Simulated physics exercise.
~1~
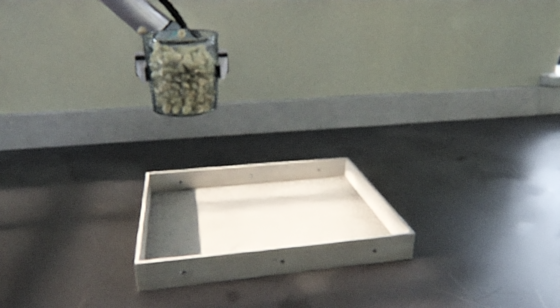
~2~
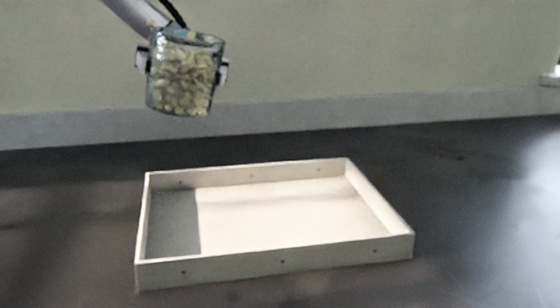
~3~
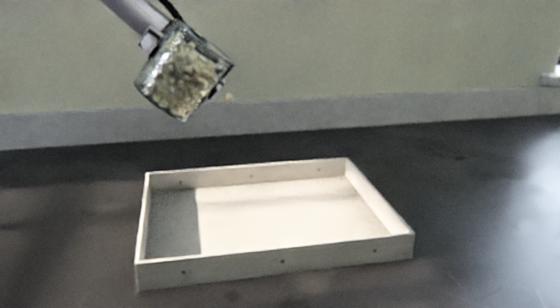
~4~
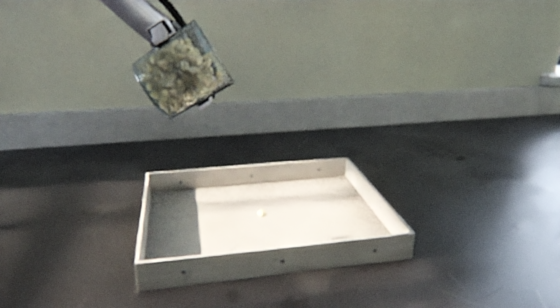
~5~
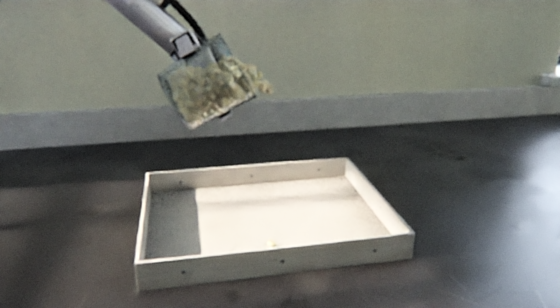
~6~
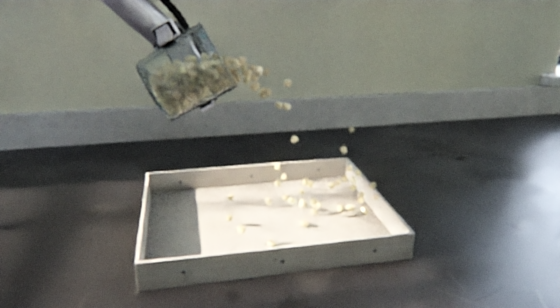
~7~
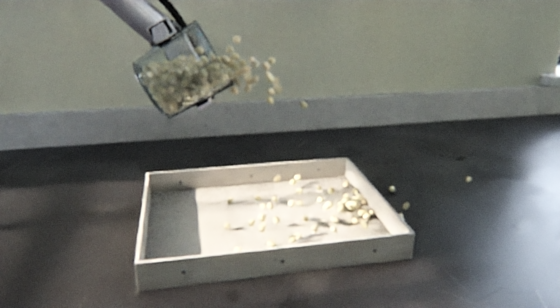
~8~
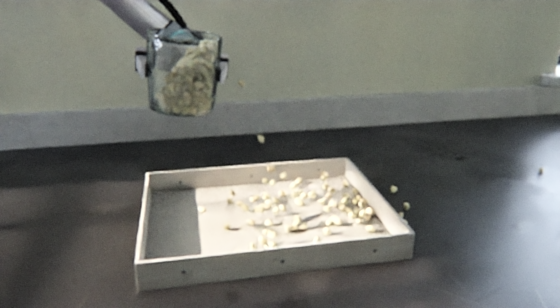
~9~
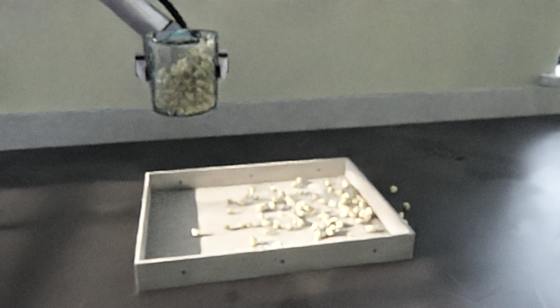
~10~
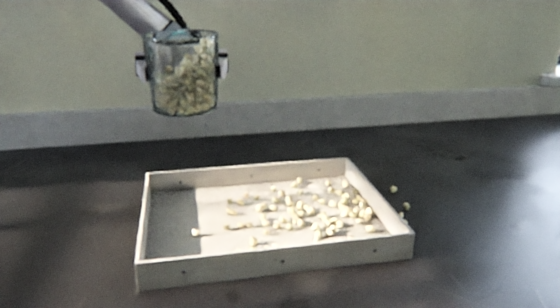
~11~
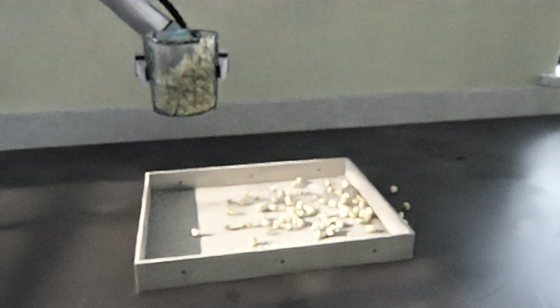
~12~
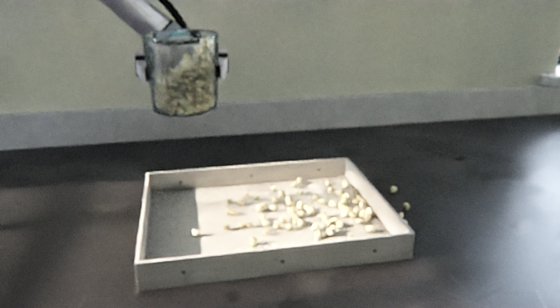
Above a shallow tray, a gripper tips a beaker, spills some beans, and rights it.
